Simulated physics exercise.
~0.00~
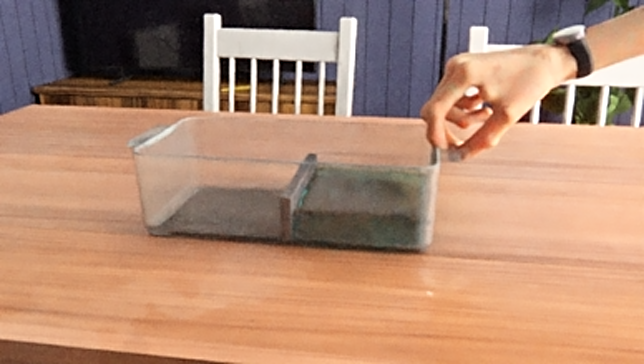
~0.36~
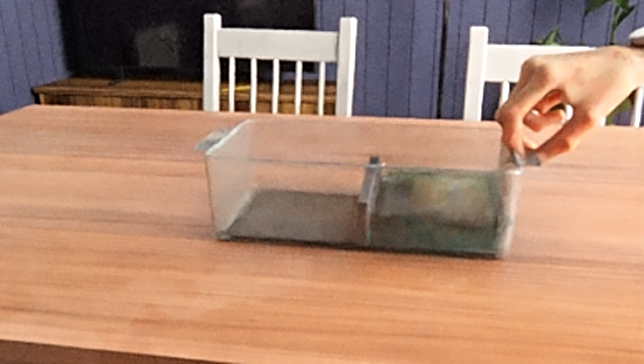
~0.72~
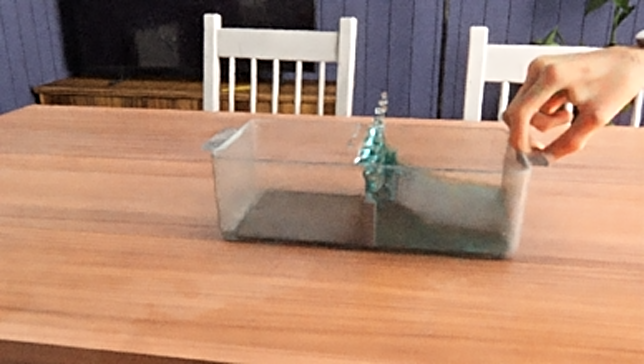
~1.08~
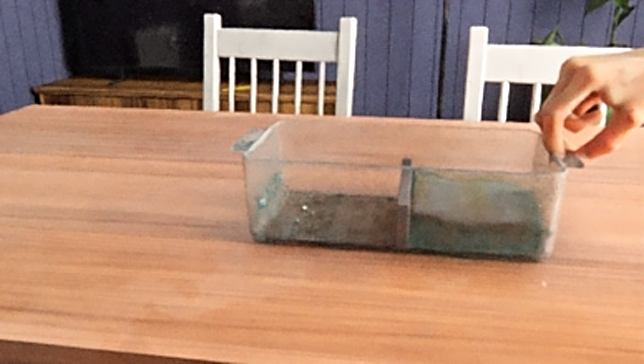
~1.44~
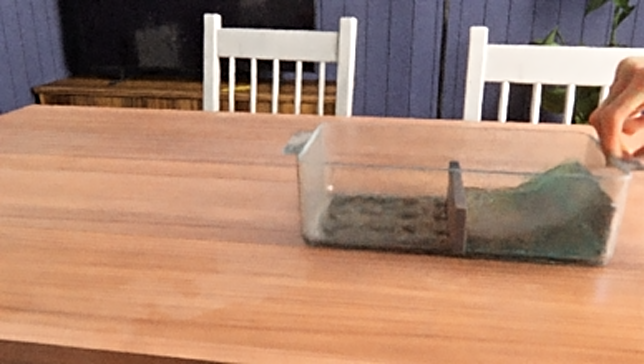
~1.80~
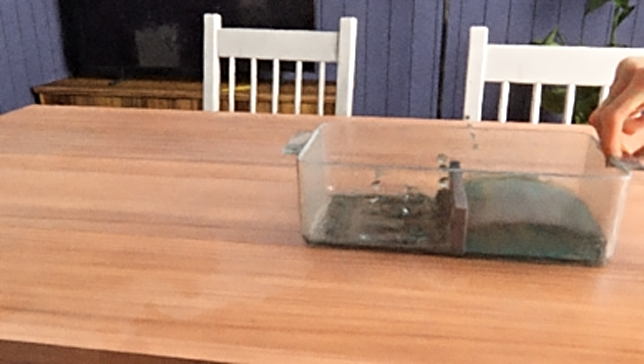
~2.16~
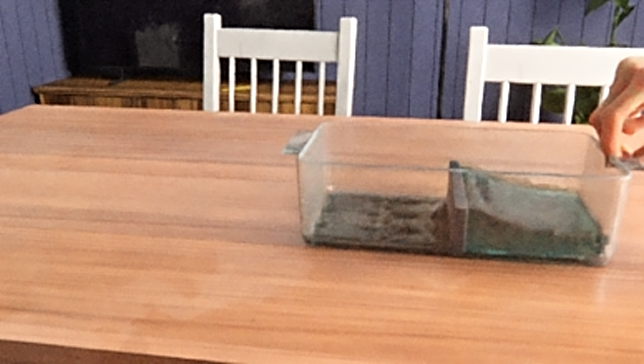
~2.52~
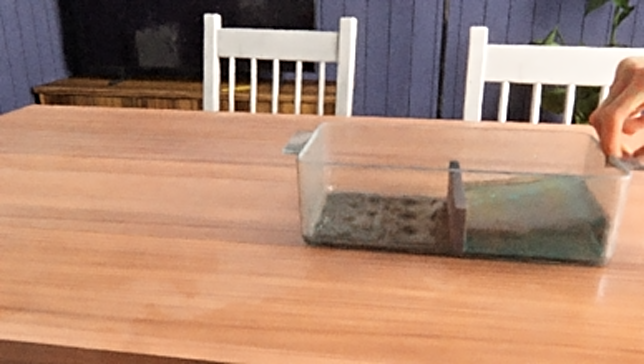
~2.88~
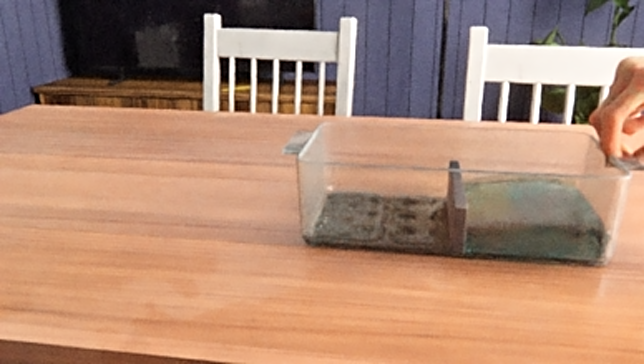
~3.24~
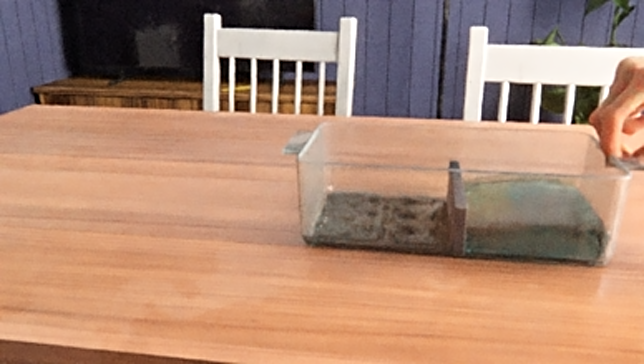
On a wooden table, a hand pulling a divided clear container rightward in two moves, greenish water splashing over the divider before settling.
